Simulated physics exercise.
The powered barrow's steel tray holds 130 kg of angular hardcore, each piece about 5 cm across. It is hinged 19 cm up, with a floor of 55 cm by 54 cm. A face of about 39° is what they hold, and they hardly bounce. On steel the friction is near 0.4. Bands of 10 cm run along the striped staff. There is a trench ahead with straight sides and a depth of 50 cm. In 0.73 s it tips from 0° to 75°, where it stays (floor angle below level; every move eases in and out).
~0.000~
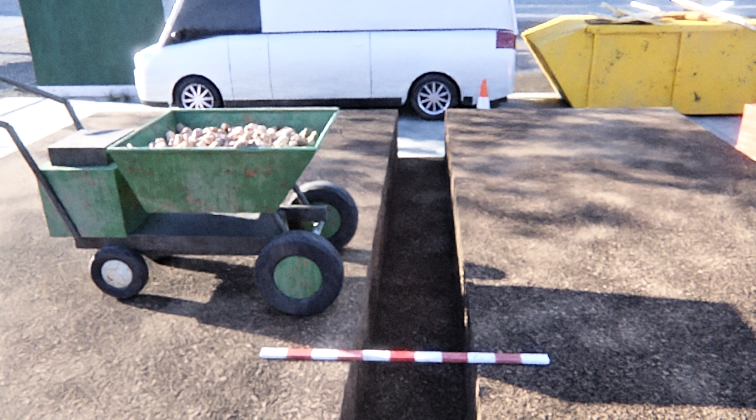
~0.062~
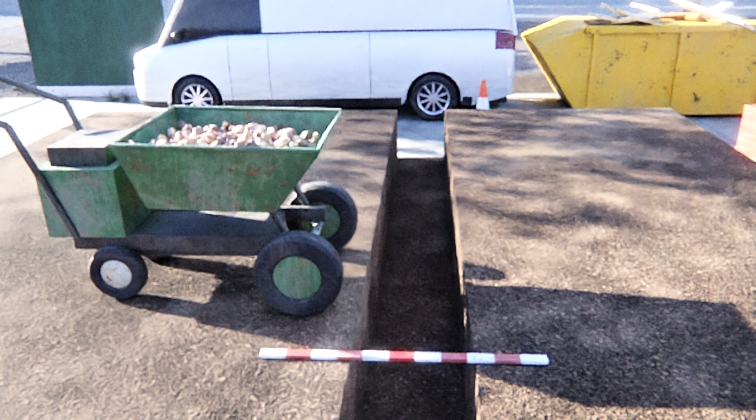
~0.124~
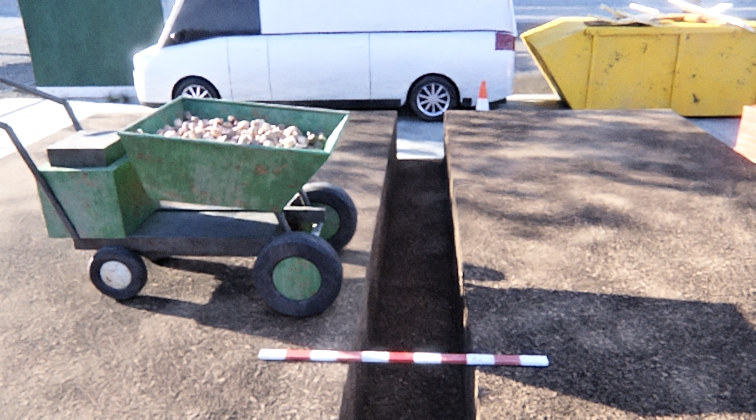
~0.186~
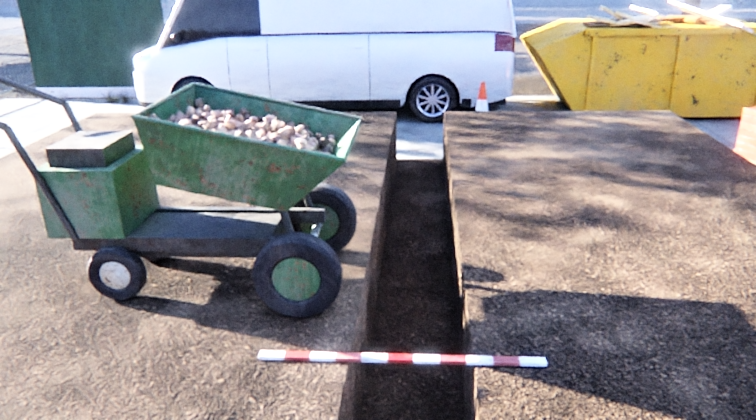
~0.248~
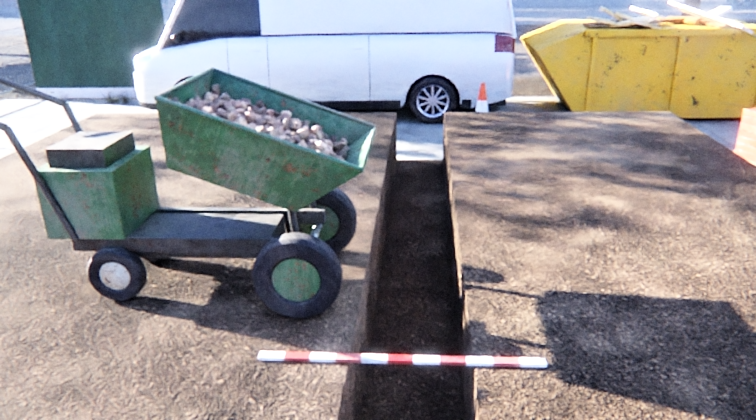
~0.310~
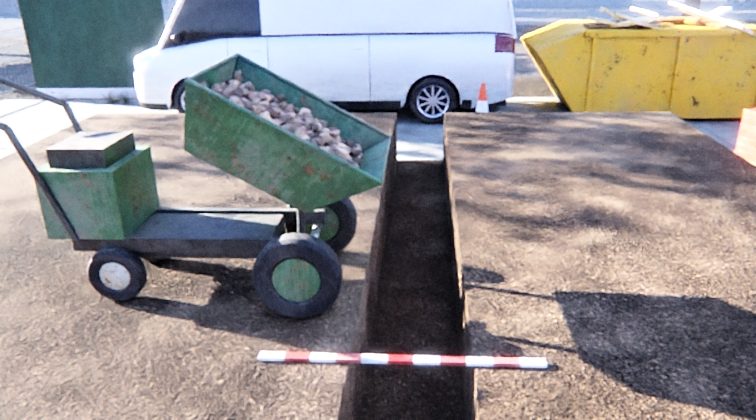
The video shows a green powered barrow loaded with stones beside a straight-sided trench, with a red-and-white staff lying across it. The tray tilts forward to the right, its rear end rising steadily as the stones slope with it.
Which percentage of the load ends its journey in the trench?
Roughly 43 per cent.
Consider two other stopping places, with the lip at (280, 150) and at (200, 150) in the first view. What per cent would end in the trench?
75 %, then 90 %.
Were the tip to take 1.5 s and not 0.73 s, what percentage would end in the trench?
Probably about 65 in a hundred.
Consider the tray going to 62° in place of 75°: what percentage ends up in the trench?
It would be close to 20 percent.
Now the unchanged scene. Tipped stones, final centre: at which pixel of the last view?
Their middle is at about (484, 283).
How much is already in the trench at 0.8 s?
By that point it's something like 10 in a hundred.
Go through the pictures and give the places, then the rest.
The first frame shows lip at (316, 150), floor tilted 0°, highest stones at (238, 132).
In the second frame, the tray is at 2°, its lip at (319, 151); the top of the load is at (235, 131); the stones move at 0.4 m/s on average.
In the third frame, the tray is at 6°, its lip at (330, 155); the top of the load is at (217, 125); the stones move at 0.8 m/s on average.
In the fourth frame, the tray is at 12°, its lip at (344, 161); the top of the load is at (206, 113); the stones move at 1.1 m/s on average.
The fifth frame shows lip at (363, 170), floor tilted 20°, highest stones at (214, 99); the stones move at 1.4 m/s on average.
In the sixth frame, the tray is at 29°, its lip at (381, 183); the top of the load is at (236, 86); the stones move at 1.5 m/s on average.
After 0.6 s the floor is at 64°; 100 % in the tray; the foremost stones are at (421, 217).
After 0.8 s the floor is at 75°; 65 % in the tray, 9 % in the trench, 26 % past the trench; the foremost stones are at (523, 290).
After 1.2 s the floor is at 75°; 19 % in the tray, 21 % in the trench, 60 % past the trench; the foremost stones are at (683, 286).
After 3.1 s the floor is at 75°; 0 % in the tray, 43 % in the trench, 57 % past the trench; the foremost stones are past the picture's edge.
